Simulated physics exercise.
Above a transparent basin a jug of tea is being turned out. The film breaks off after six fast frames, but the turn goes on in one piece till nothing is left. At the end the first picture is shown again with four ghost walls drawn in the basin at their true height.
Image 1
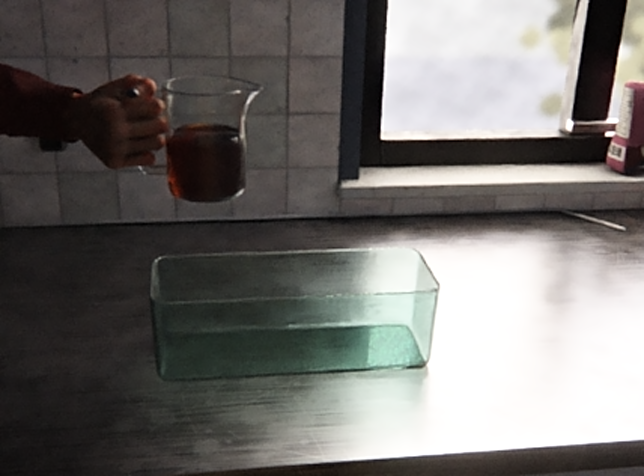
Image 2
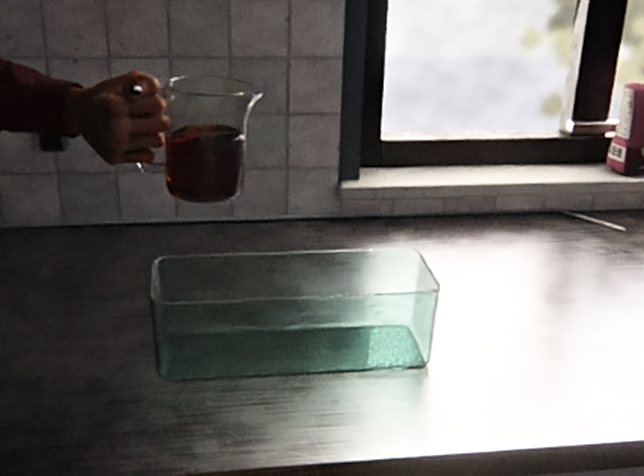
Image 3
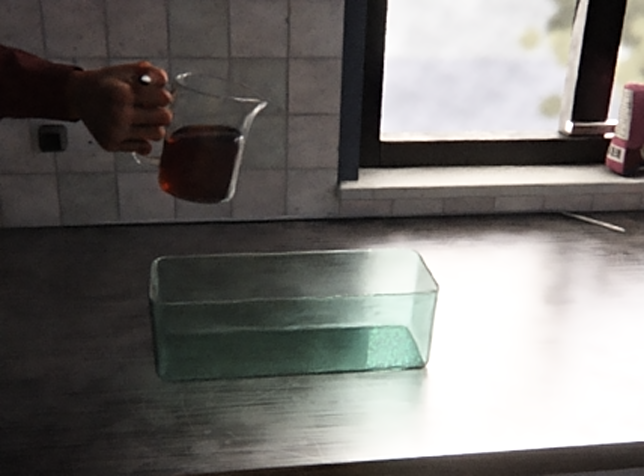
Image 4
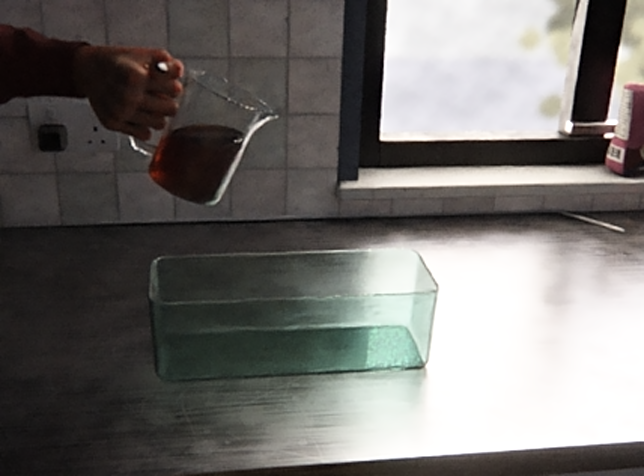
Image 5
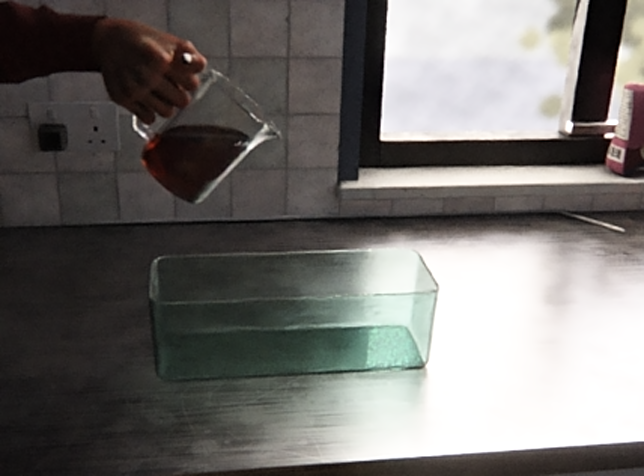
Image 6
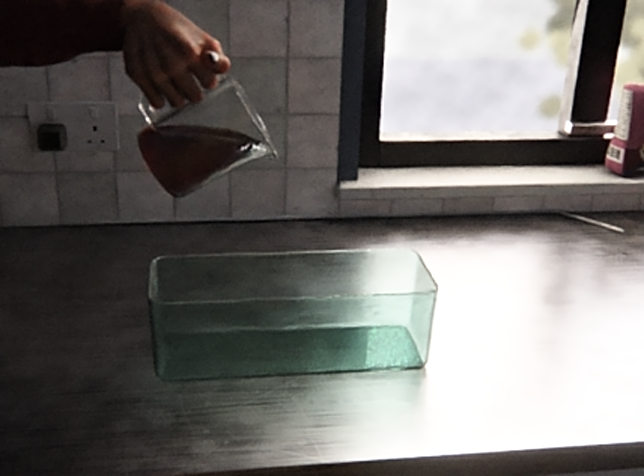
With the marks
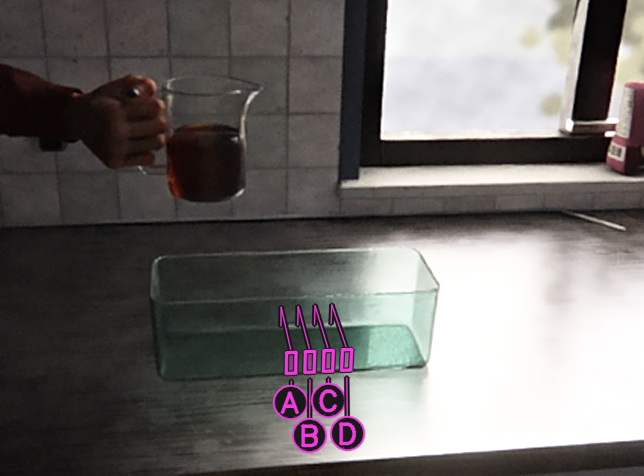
On a dark kitchen counter by a window stood a clear, greenish basin, and above it a hand raised the handle of a glass jug of tea, tilting it steadily further to the right.
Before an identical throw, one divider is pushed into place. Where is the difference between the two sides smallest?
Position C.
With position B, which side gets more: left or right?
More ends on the right.
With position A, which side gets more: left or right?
The right one.
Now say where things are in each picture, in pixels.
Upright, lip at (261, 87); basin from (157, 378) to (430, 363); nothing has left yet.
Tipped about 3°, lip at (264, 91); nothing has left yet.
Tipped about 12°, lip at (270, 100); nothing has left yet.
Tipped about 25°, lip at (277, 116); nothing has left yet.
Tipped about 41°, lip at (281, 136); nothing has left yet.
Tipped about 59°, lip at (277, 157); nothing has left yet.
On the marked copy, A at (291, 380); B at (310, 379); C at (328, 378); D at (346, 377).
If A is chosen, about 13 % ends left of the wall and 84 % right of it; 3 % is lost outside.
If B is chosen, about 10 % ends left of the wall and 87 % right of it; 3 % is lost outside.
If C is chosen, about 47 % ends left of the wall and 51 % right of it.
If D is chosen, about 81 % ends left of the wall and 12 % right of it; 7 % is lost outside.
